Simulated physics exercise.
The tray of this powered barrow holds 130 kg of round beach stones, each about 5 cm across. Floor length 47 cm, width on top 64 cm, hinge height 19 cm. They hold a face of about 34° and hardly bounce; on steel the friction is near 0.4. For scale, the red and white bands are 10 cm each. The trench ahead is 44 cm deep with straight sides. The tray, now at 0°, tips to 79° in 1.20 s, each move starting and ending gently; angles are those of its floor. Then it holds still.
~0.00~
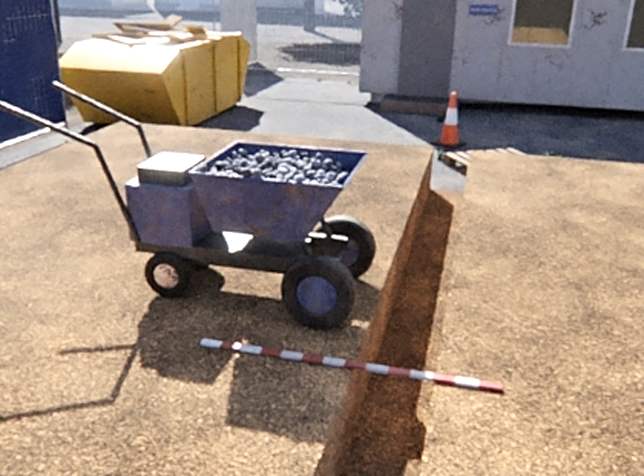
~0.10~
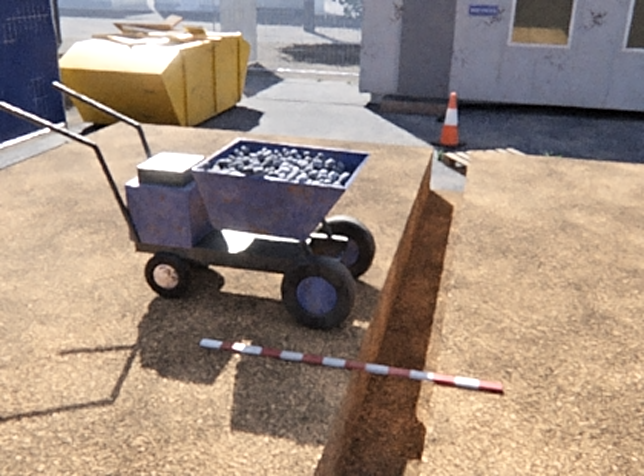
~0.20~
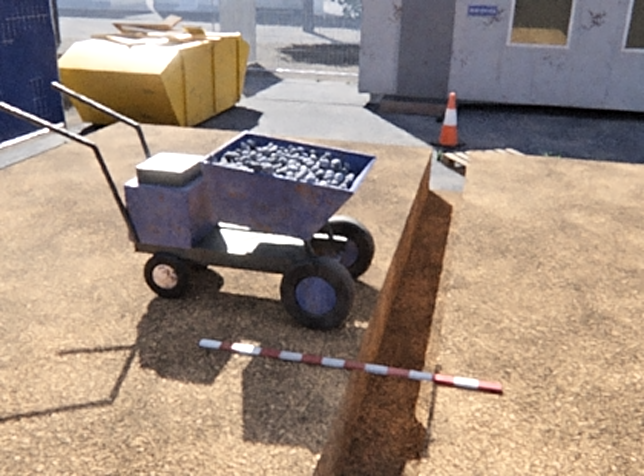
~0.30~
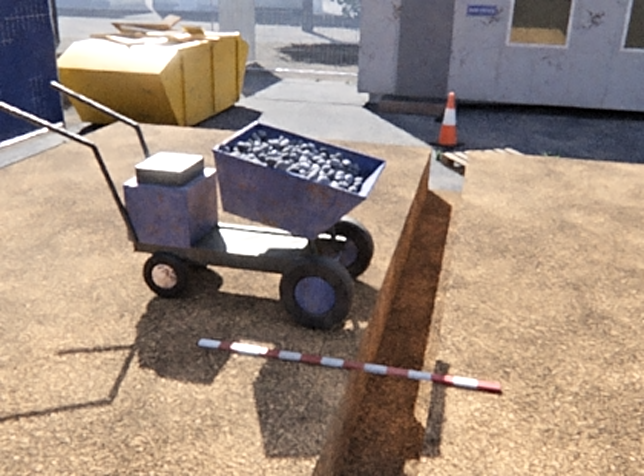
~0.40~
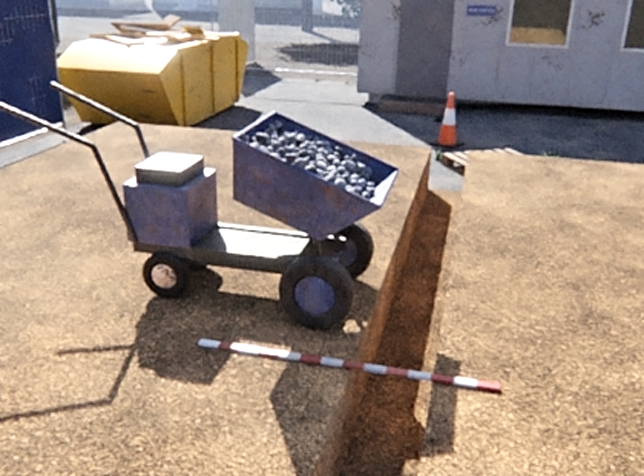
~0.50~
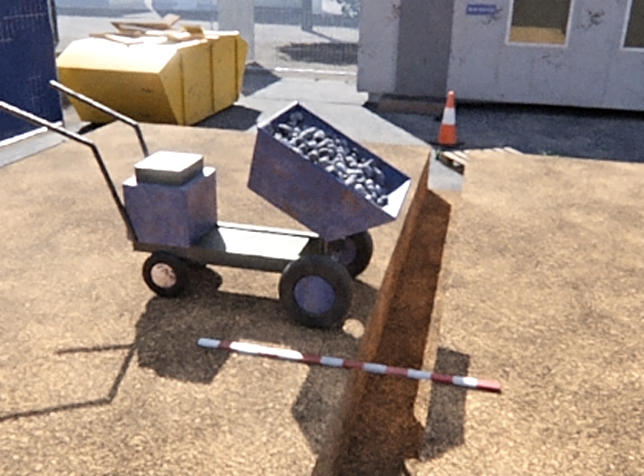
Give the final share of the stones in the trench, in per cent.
About 17 per cent.
After 0.9 s the floor is at 67°; 99 % in the tray, 1 % in the trench, 1 % past the trench; the foremost stones are at (452, 272).
After 1.3 s the floor is at 79°; 38 % in the tray, 1 % in the trench, 61 % past the trench; the foremost stones are at (582, 325).
After 1.6 s the floor is at 79°; 9 % in the tray, 6 % in the trench, 85 % past the trench; the foremost stones are past the picture's edge.
After 3.6 s the floor is at 79°; 0 % in the tray, 17 % in the trench, 83 % past the trench; the foremost stones are past the picture's edge.
